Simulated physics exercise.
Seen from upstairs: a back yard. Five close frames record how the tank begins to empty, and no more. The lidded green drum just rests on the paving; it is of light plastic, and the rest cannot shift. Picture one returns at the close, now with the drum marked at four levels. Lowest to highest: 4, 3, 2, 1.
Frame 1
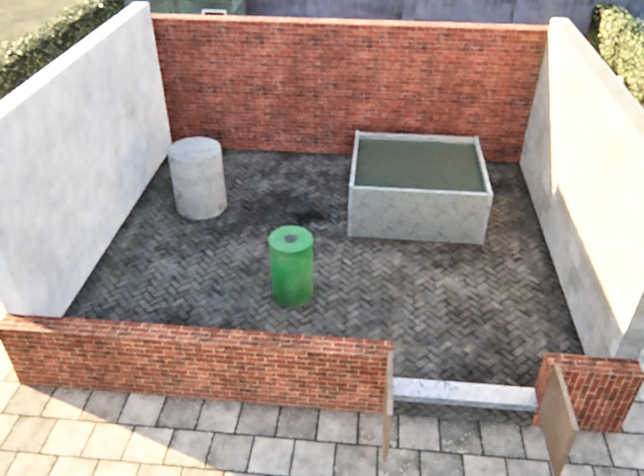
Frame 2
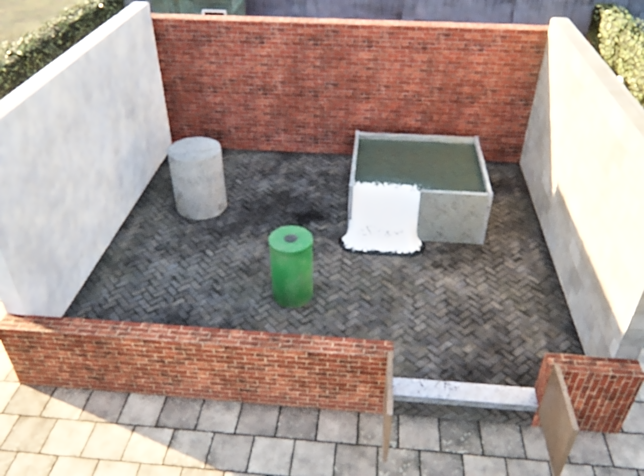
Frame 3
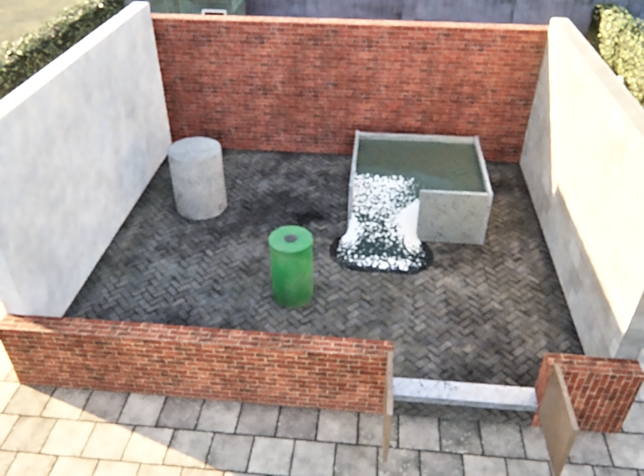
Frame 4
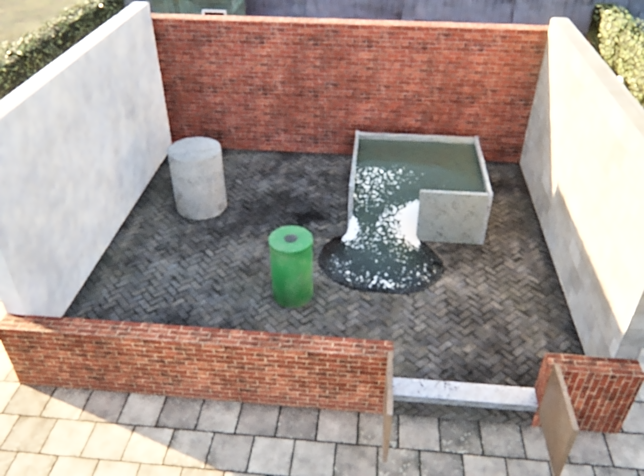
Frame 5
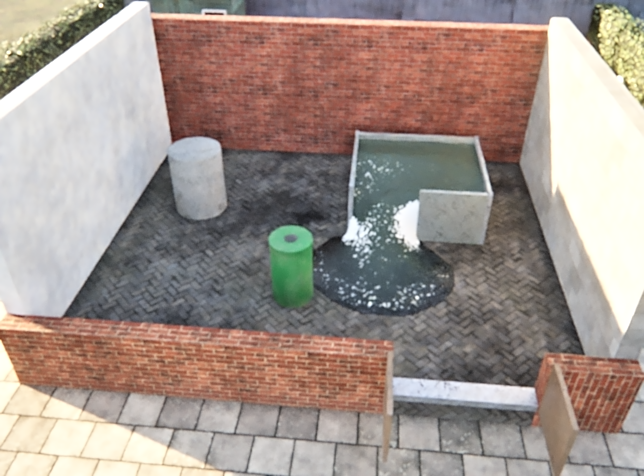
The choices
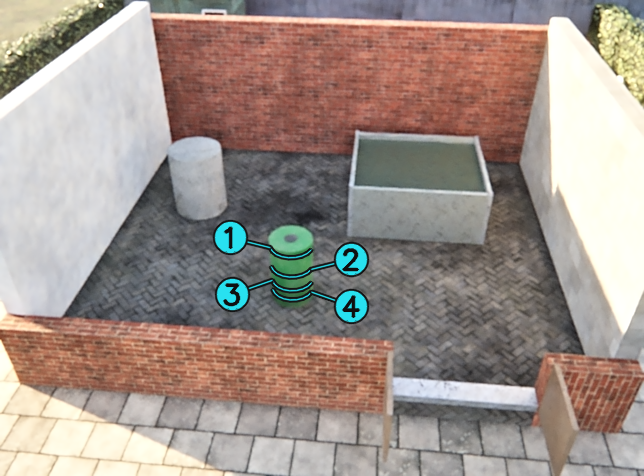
A walled back yard with dark herringbone paving is seen from upstairs by a still camera. A pale grey cylinder stands at the left, a green drum near the middle, and a grey tank full of murky green water at the right, with a brick wall behind and an open gate at front right. White, foaming water bursts from the tank's front left side and spreads across the paving in a widening dark pool, while the drum stays still.
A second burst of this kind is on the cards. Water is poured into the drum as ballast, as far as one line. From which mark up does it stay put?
I would pick mark 2.
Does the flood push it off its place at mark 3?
Yes, that goes wrong.
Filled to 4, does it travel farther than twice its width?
Yes.
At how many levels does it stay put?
Two.
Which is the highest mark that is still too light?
3 it is.
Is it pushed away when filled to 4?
Yes, that goes wrong.
In cyan, 1 at (288, 257); 2 at (289, 277); 3 at (289, 290); 4 at (290, 299); from the bottom up 4, 3, 2, 1.
For mark 1, it does not move.
For mark 2, it does not move.
For mark 3, it is pushed about its own width away.
For mark 4, it is pushed about 4 times its own width away.
